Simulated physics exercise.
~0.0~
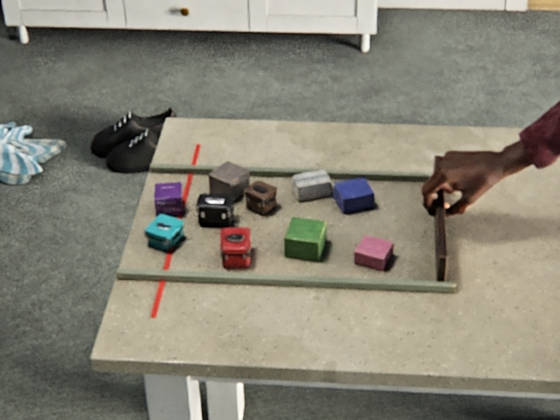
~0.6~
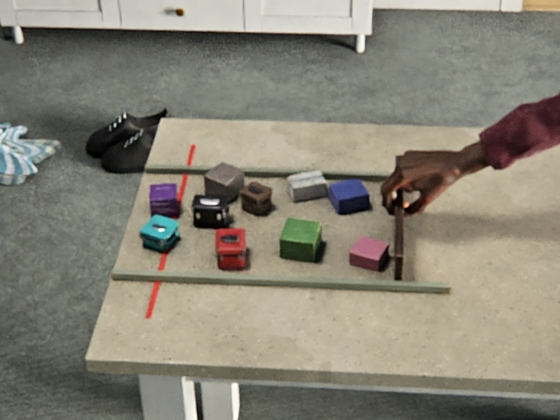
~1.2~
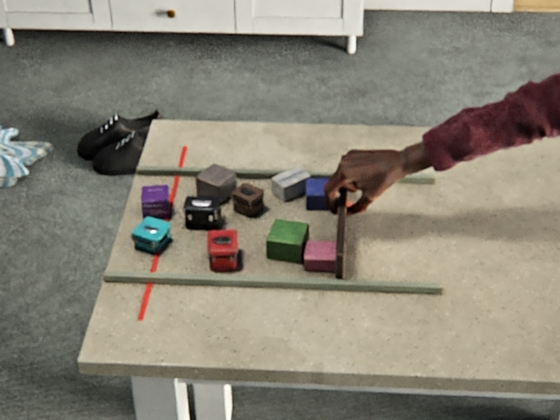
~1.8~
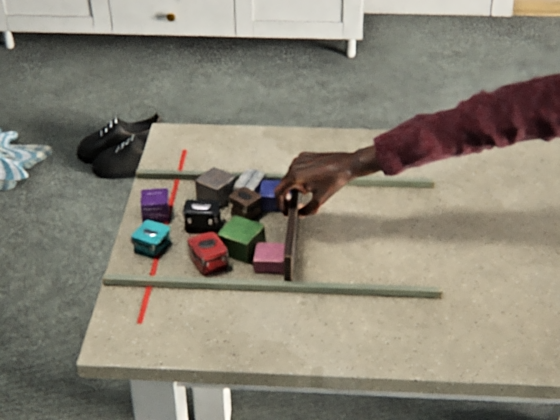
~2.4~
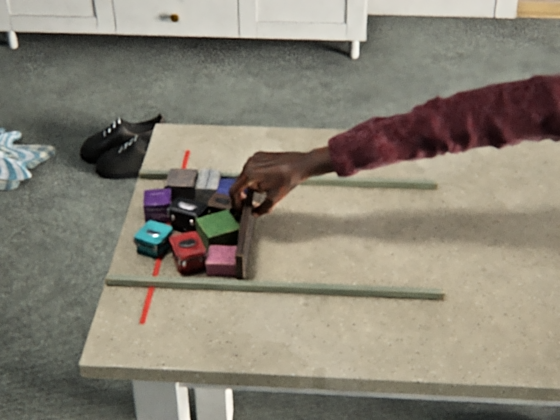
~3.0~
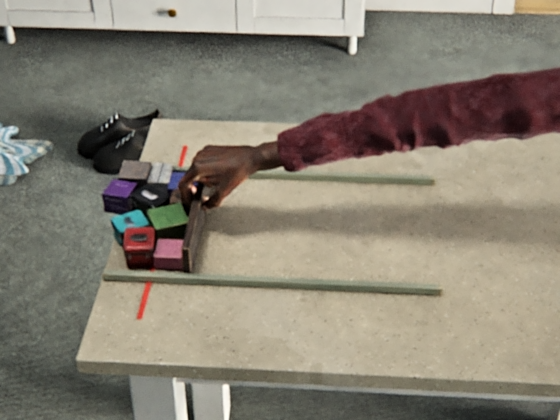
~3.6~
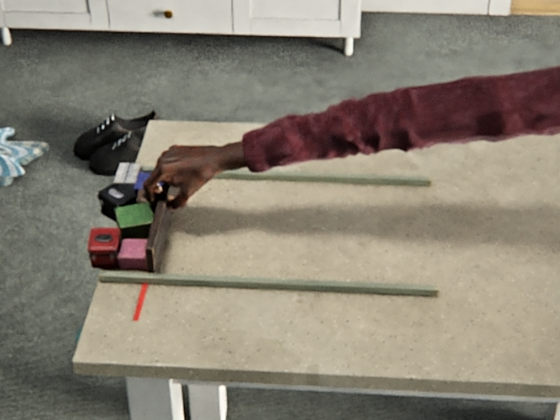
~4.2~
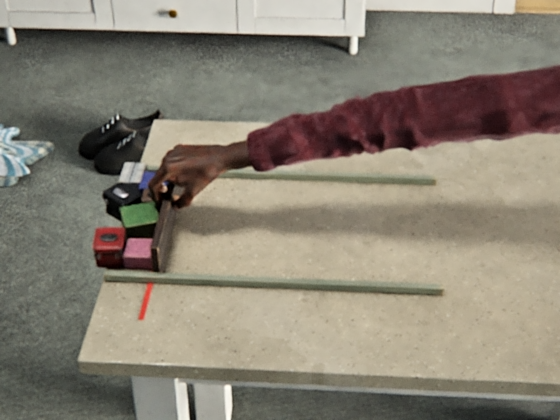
A hand slides a board left, pushing small colored blocks together and some off the table.
